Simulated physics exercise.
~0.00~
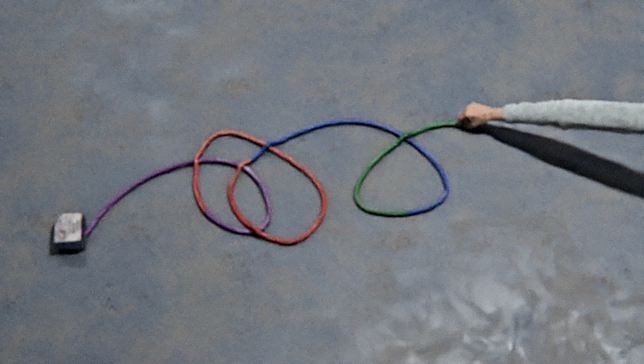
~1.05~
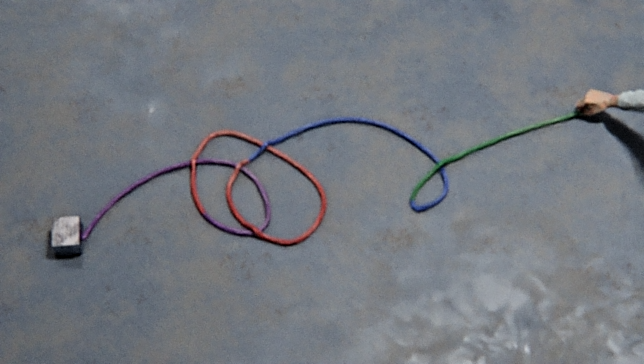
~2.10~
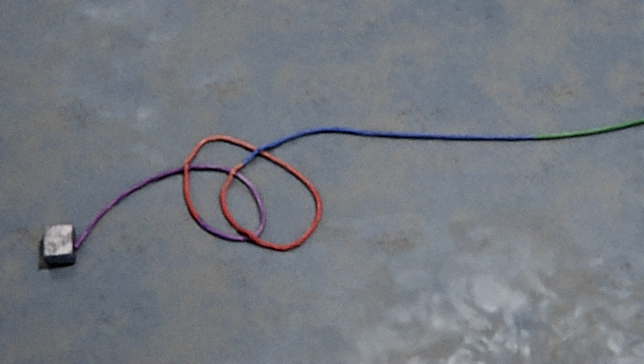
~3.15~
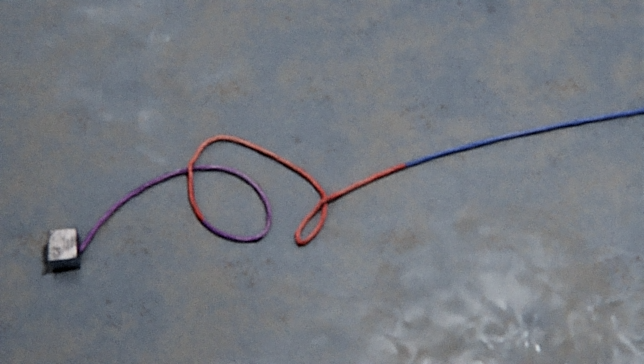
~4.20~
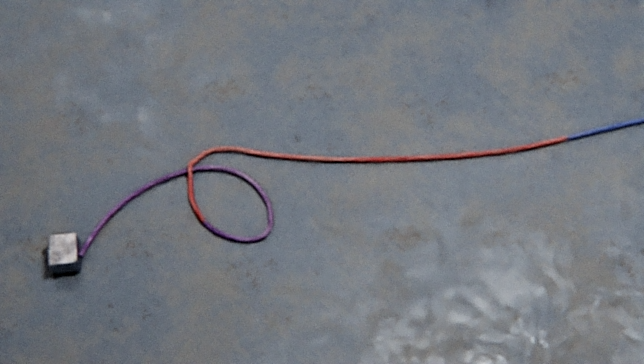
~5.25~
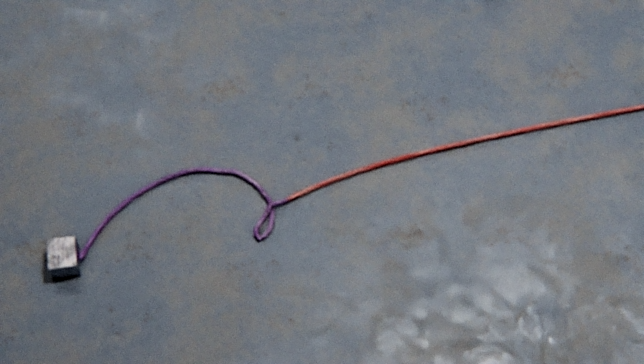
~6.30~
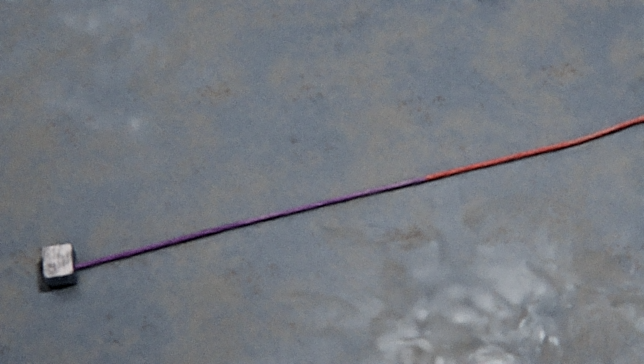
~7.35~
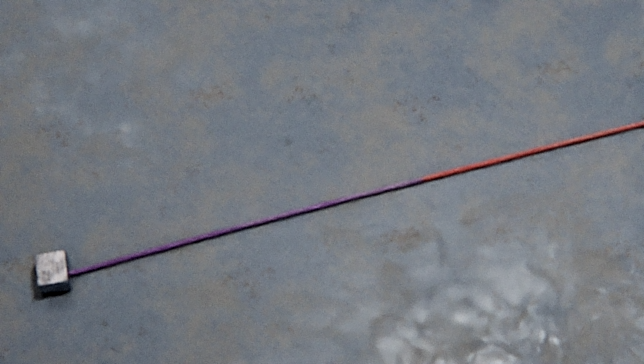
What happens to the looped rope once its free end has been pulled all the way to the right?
The rope straightens out, with its loops gone, and runs in a taut line from the block on the left.
